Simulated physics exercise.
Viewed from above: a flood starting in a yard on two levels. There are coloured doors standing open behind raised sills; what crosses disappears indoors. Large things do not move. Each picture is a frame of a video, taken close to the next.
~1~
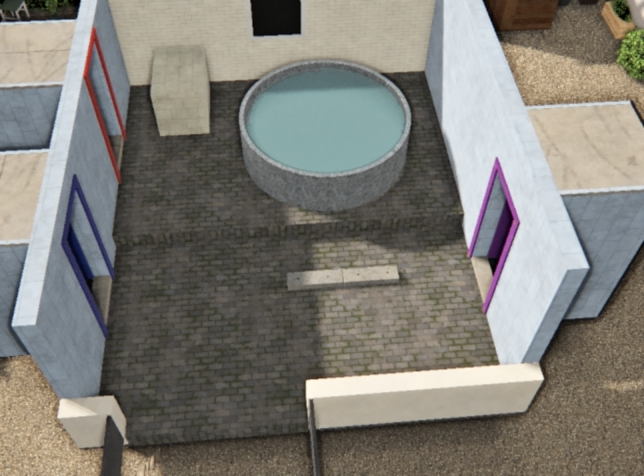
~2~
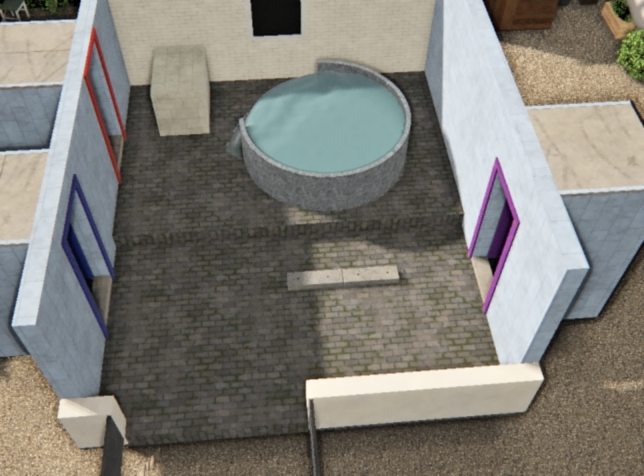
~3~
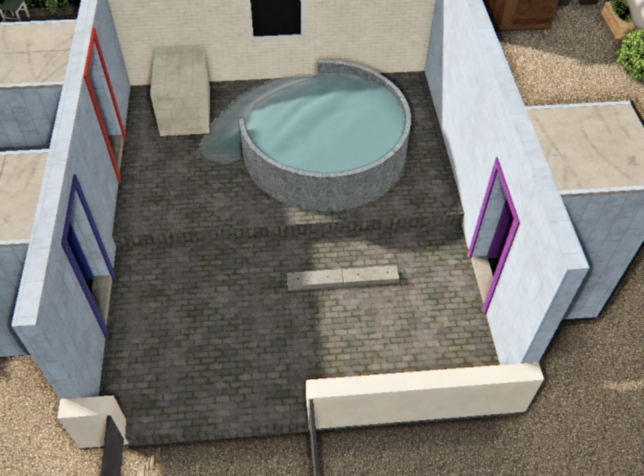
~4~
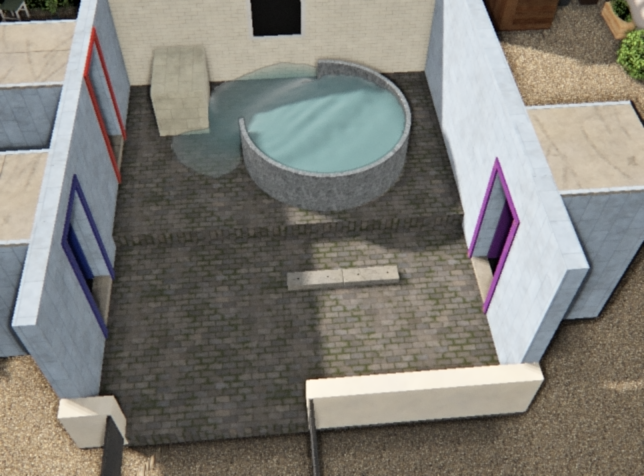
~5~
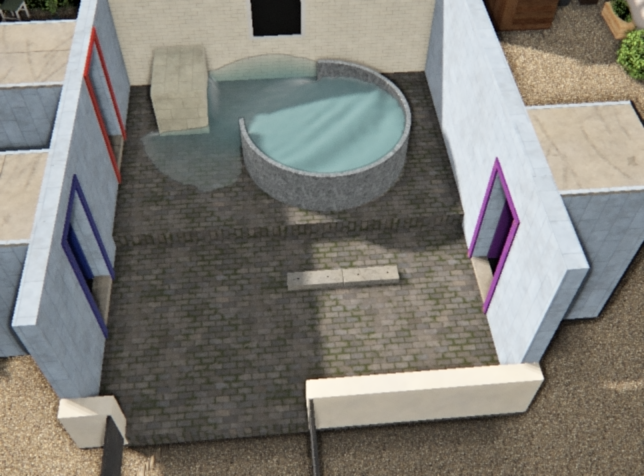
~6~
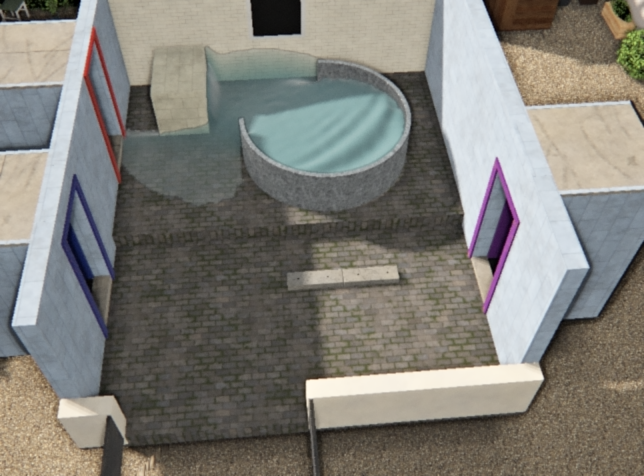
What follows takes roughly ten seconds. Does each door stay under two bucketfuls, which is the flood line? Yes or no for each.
Red door - no, it floods; purple door - yes, stays under; blue door - yes, stays under.
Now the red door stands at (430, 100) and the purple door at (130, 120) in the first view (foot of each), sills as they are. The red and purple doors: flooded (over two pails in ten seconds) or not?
In short: The red door tops the mark, the purple door tops the mark.
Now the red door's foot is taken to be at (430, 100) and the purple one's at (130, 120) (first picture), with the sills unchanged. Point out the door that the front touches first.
The door marked purple.
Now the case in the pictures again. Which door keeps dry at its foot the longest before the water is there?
It would be the one in purple.
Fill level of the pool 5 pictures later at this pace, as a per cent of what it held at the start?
I'd put it at some 60 per cent.
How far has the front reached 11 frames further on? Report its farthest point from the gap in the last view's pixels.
At roughly (110, 306).
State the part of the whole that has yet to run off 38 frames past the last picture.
82 percent or thereabouts.
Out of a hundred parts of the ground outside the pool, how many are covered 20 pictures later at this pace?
Near 65 in a hundred.
A moment on, water covers 25 % of the floor; the red door over two buckets in, the purple door not reached, the blue door not reached.
Next, water covers 35 % of the floor; the red door over two buckets in, the purple door not reached, the blue door wet at the sill, nothing in.
Then, water covers 65 % of the floor; the red door over two buckets in, the purple door not reached, the blue door wet at the sill, nothing in.
Later, water covers 85 % of the floor; the red door far over two buckets in, the purple door wet at the sill, nothing in, the blue door wet at the sill, nothing in.
In the end, water covers 95 % of the floor; the red door far over two buckets in, the purple door wet at the sill, nothing in, the blue door wet at the sill, nothing in.
